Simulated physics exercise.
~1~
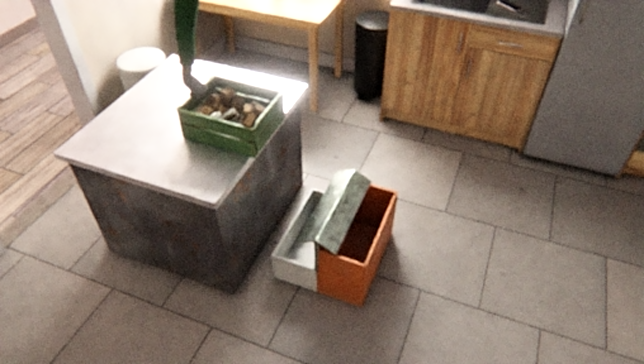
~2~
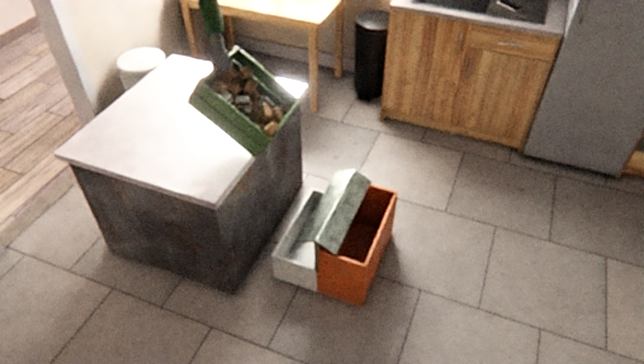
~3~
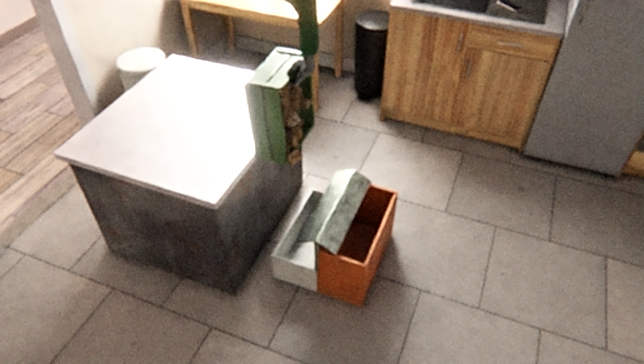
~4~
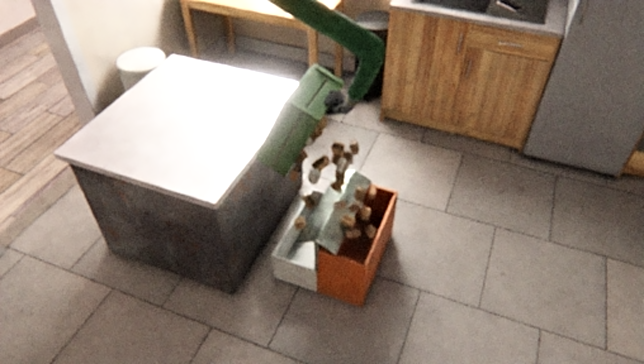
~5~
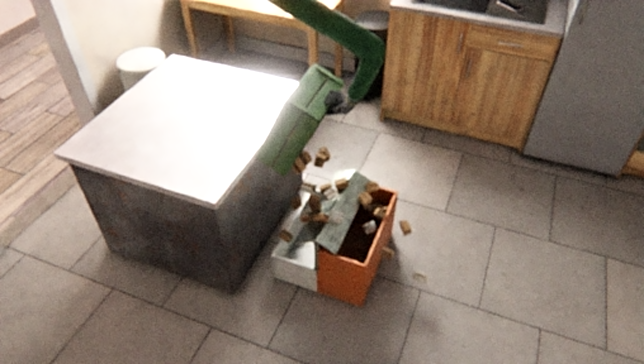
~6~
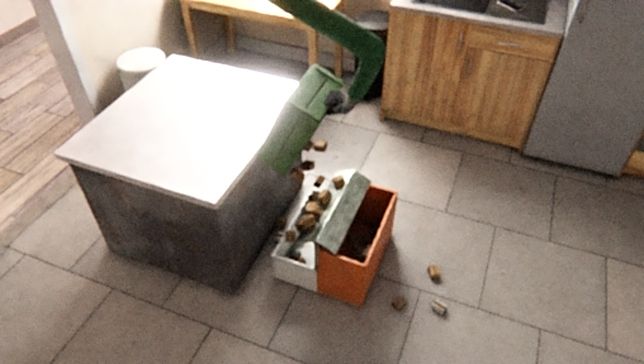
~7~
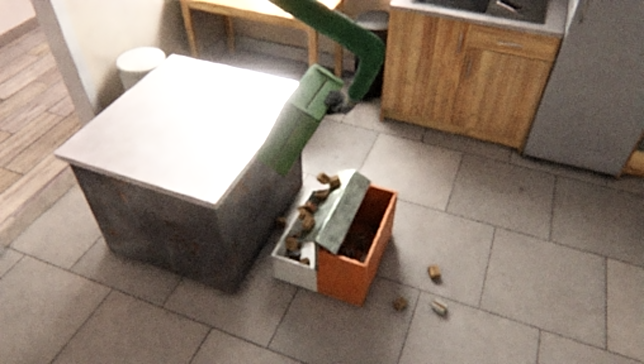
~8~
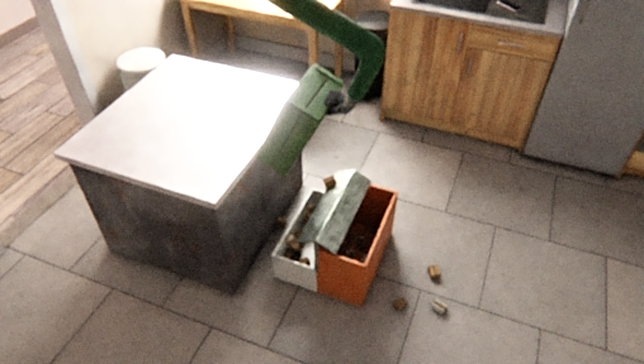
A green mechanical arm swung a green crate off the bench's right edge and tipped it, spilling small brown chunks over a ridge between two open bins, where they settled in both the white and orange ones, with three on the floor to the right.
